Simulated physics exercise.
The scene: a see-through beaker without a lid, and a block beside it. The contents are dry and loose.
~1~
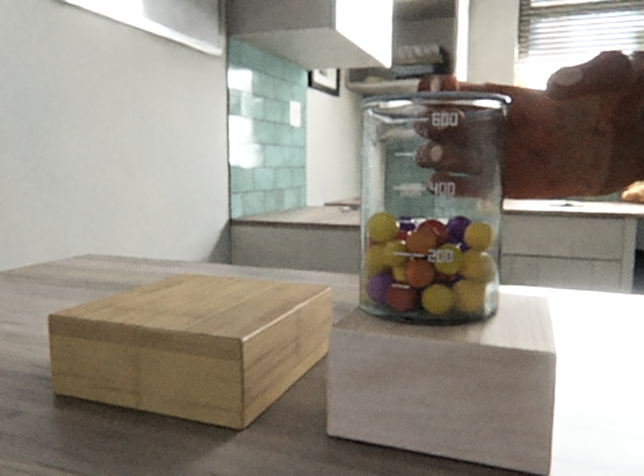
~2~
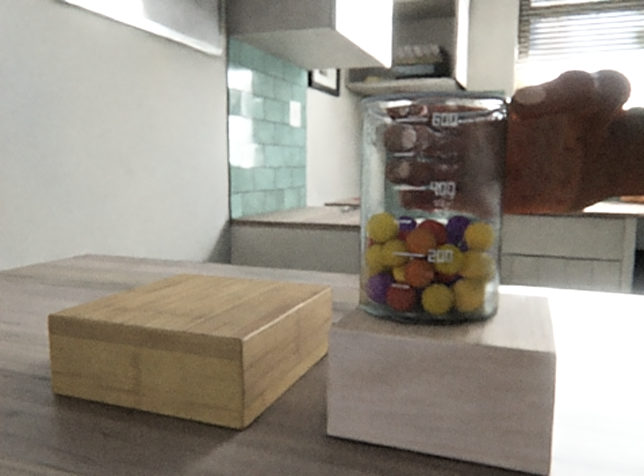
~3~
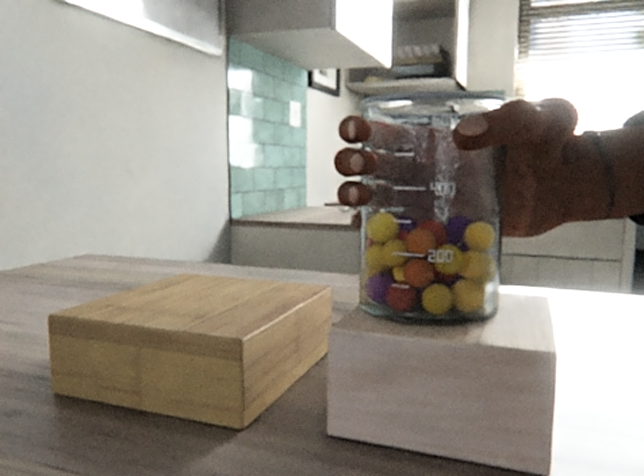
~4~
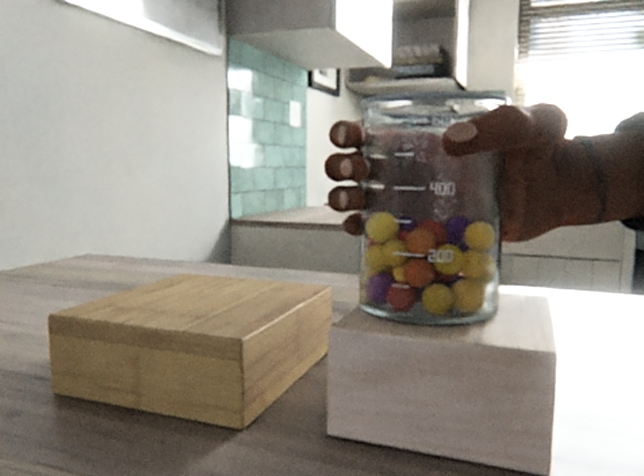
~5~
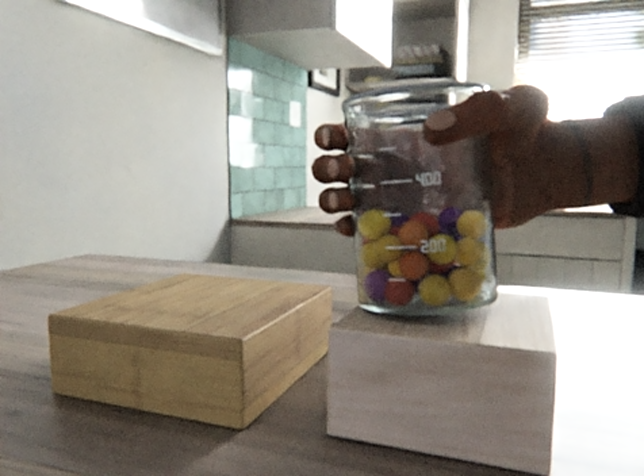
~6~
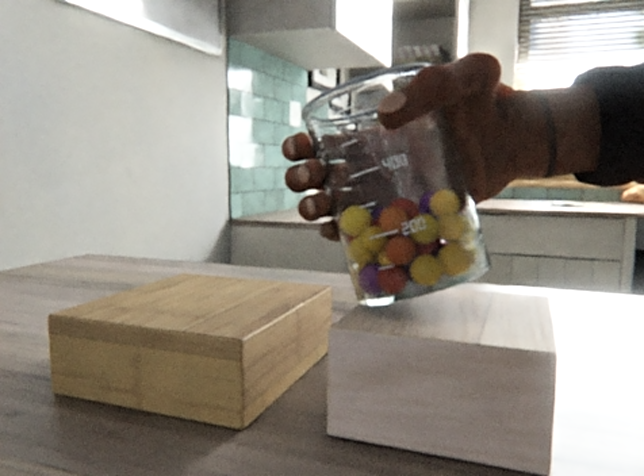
A hand reached around a clear beaker partly filled with yellow, orange and purple balls, gripped it, then lifted it slightly off the pale block and tilted it left, toward the wooden block.
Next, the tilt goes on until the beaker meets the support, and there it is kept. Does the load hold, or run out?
The load spills over the rim.
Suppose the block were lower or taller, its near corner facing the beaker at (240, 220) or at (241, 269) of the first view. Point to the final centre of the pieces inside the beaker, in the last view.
First near (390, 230), then near (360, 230).
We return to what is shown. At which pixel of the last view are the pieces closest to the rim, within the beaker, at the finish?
Around (202, 285).
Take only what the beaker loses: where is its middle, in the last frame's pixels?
At about (132, 280).
Then, 0.42 s past the last view, the beaker leans 49°; everything is still inside.
Then, 0.88 s past the last view, the beaker leans 84°; everything is still inside.
Then, 1.42 s past the last view, the beaker rests on the block at 101°; about a third of the glass marbles out of it.
Finally, the beaker rests on the block at 101°; about two thirds of the glass marbles out of it.
